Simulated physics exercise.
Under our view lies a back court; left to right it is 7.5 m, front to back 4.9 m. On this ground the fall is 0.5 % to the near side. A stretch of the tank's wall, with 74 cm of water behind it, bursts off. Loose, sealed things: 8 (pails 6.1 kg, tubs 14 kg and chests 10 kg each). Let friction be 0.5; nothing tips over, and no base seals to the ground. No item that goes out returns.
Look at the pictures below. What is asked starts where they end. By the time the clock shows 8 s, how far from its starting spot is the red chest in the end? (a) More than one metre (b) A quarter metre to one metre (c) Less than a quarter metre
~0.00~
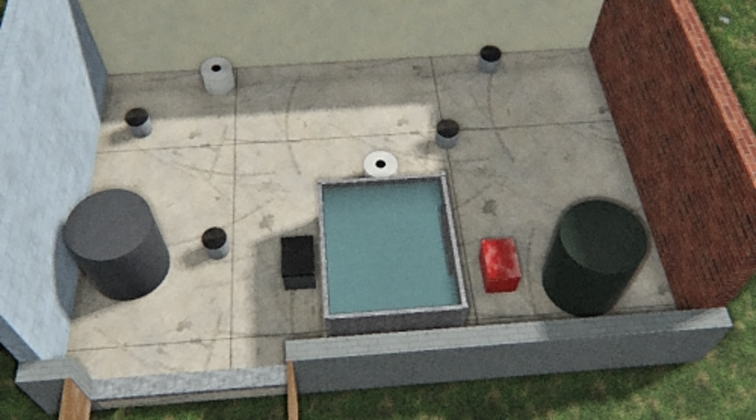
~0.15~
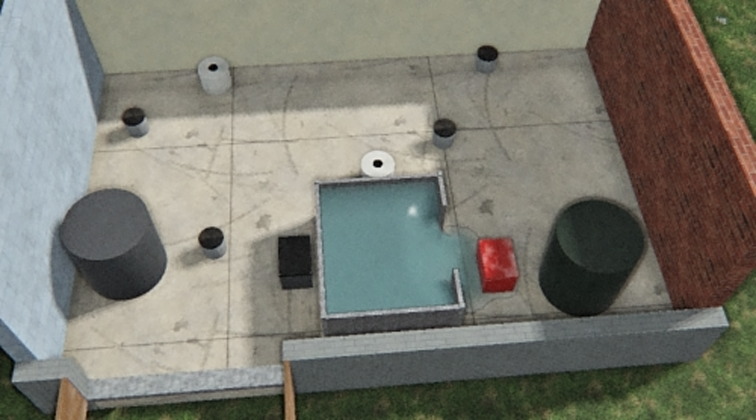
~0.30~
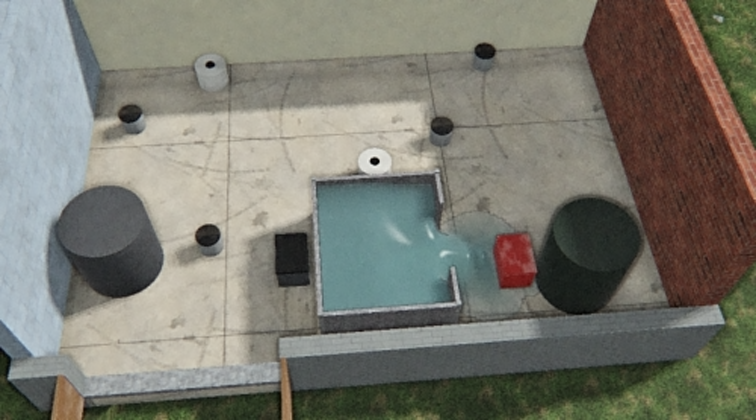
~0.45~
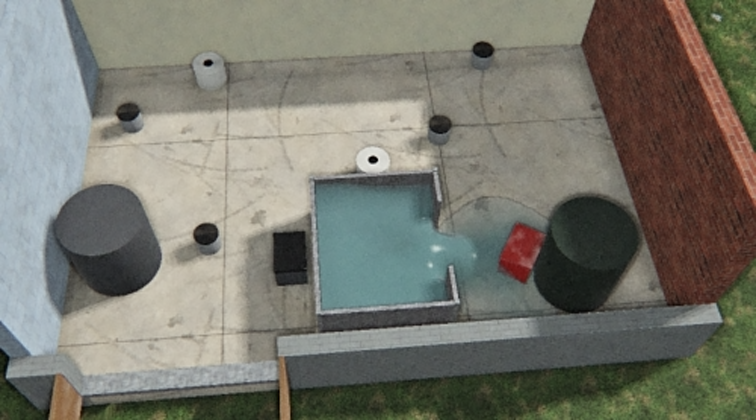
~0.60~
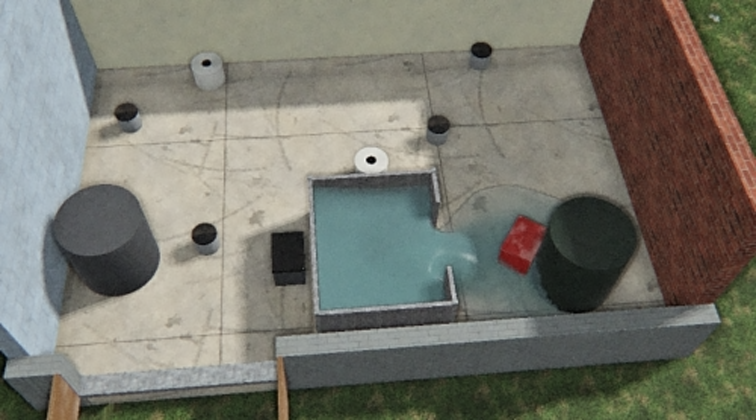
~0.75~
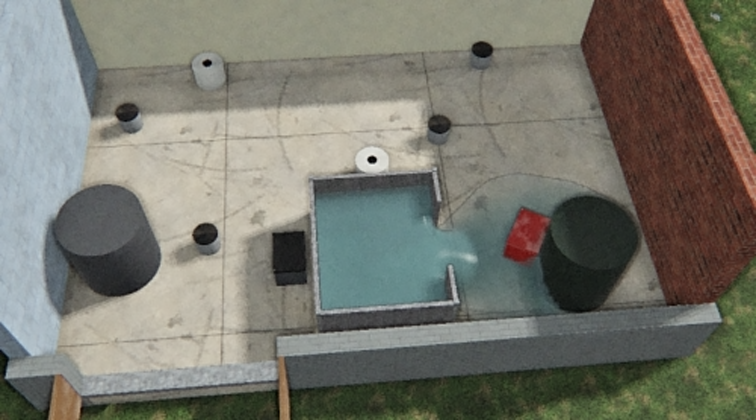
a, more than one metre.
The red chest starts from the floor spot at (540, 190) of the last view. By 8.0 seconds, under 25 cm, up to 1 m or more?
Short answer: It drifts a great distance.
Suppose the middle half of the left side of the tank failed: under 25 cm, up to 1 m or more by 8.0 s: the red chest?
Note: Red chest unmoved.
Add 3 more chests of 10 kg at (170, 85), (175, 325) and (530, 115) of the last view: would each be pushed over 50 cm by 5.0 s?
Within it, within it, beyond it.
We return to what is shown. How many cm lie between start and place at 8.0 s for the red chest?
Some 500 cm, give or take.
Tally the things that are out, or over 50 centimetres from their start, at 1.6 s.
1.
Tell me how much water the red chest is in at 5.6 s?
The depth there is around 5 cm.
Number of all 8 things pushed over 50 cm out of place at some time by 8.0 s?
It adds up to 2.
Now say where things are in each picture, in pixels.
In the first picture, the red chest at (501, 258) rests on the ground; 2.7 m2 under water; 0 of 8 have shifted.
In the second picture, the red chest at (499, 258), on the bottom; water covers 3.3 m2; 0 of 8 have shifted.
In the third picture, the red chest at (517, 253), on the bottom, 26 cm from its start; 4.0 m2 under water; 1 of 8 have shifted.
In the fourth picture, the red chest at (524, 245), on the bottom, 40 cm from its start; 5.0 m2 under water; 1 of 8 have shifted.
In the fifth picture, the red chest at (525, 238), afloat, 46 cm from its start; 5.7 m2 under water; 1 of 8 have shifted.
In the sixth picture, the red chest at (530, 230), afloat, 54 cm from its start; 6.5 m2 under water; 1 of 8 have shifted.
After 1.6 s the red chest is near (600, 157), 2.2 m from its start, afloat; 0 of 8 are out; 1 afloat.
After 3.6 s the red chest is near (484, 44), 3.6 m from its start, afloat; 0 of 8 are out; 1 afloat.
After 5.6 s the red chest is near (218, 93), 4.5 m from its start, aground; 0 of 8 are out; 0 afloat.
After 8.0 s the red chest is near (86, 190), 5.2 m from its start, afloat; 0 of 8 are out; 1 afloat.
